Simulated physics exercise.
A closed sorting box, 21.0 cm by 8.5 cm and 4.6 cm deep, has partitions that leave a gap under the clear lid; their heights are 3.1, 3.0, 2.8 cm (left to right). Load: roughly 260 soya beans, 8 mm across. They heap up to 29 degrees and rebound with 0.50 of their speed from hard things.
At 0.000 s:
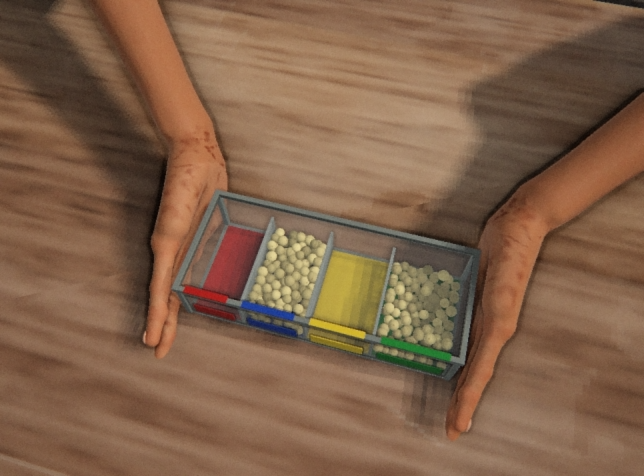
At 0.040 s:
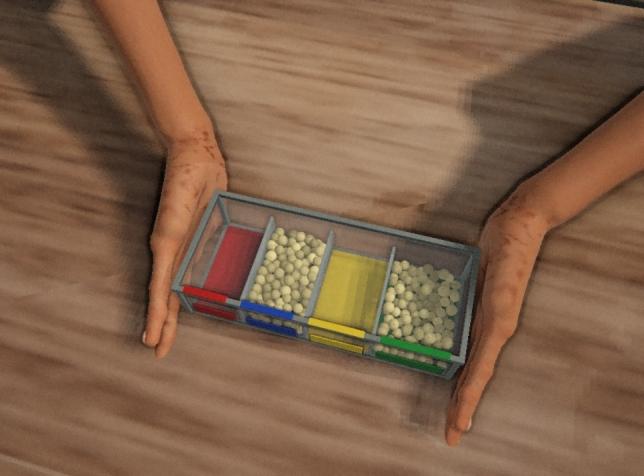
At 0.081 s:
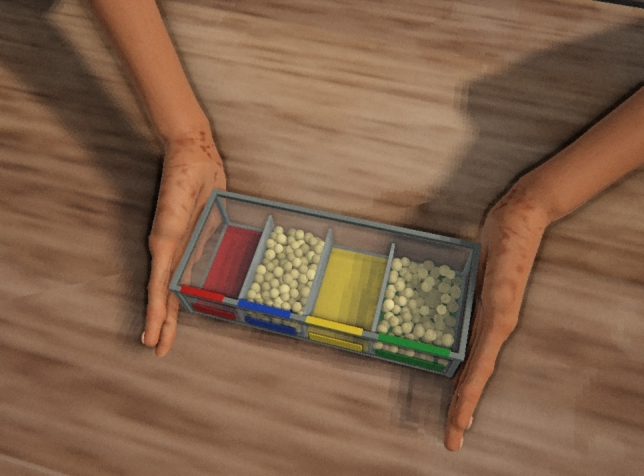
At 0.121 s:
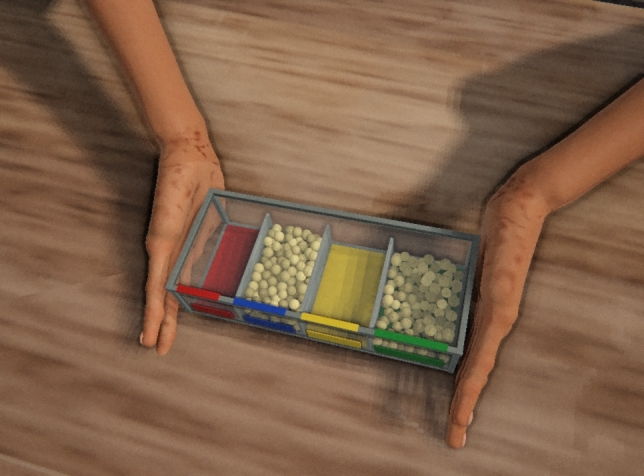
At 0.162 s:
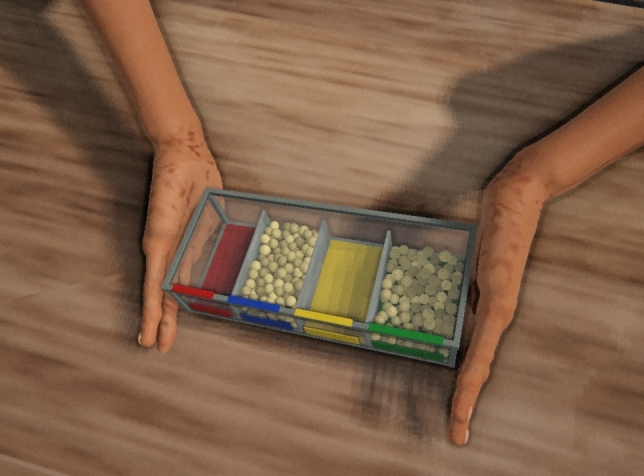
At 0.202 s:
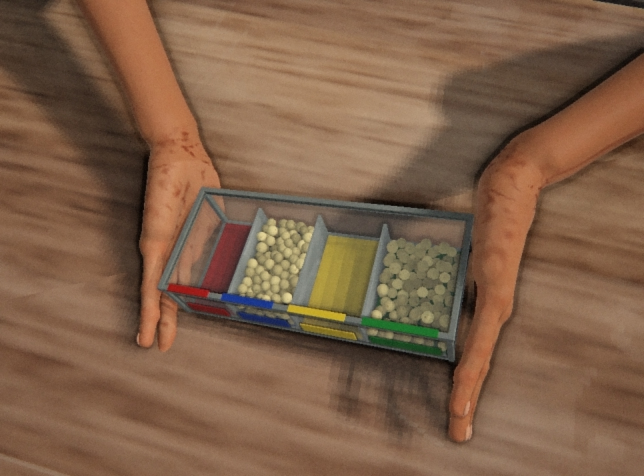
A clear box with red, blue, yellow and green sections, pale beans filling the blue and green ones, turned slightly and shifted a little left between two open hands above a wooden table.
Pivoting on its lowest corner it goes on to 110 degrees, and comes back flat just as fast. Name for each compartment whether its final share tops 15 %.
Red above, blue above, green below, yellow below.
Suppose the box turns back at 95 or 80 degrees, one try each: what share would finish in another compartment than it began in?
About 50 and 30 per cent.
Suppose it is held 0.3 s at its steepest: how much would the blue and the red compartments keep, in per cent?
In that case blue 55, red 35.
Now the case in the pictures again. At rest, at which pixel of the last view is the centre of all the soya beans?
At about (272, 288).
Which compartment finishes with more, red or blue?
The blue compartment.
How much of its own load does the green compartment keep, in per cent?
Roughly 10 per cent.
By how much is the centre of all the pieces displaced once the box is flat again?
Roughly 5.5 cm.
Then, at 1.31 s, tilt 110 degrees; red 20 %, blue 45 %, green 25 %, yellow 10 %.
After 2.05 s, tilt 50 degrees; red 25 %, blue 60 %, green 5 %, yellow 5 %.
Then, at 2.81 s, tilt 0 degrees; red 25 %, blue 60 %, green 5 %, yellow 5 %.
By 3.3 s all is still; red 25 %, blue 60 %, green 5 %, yellow 5 %.
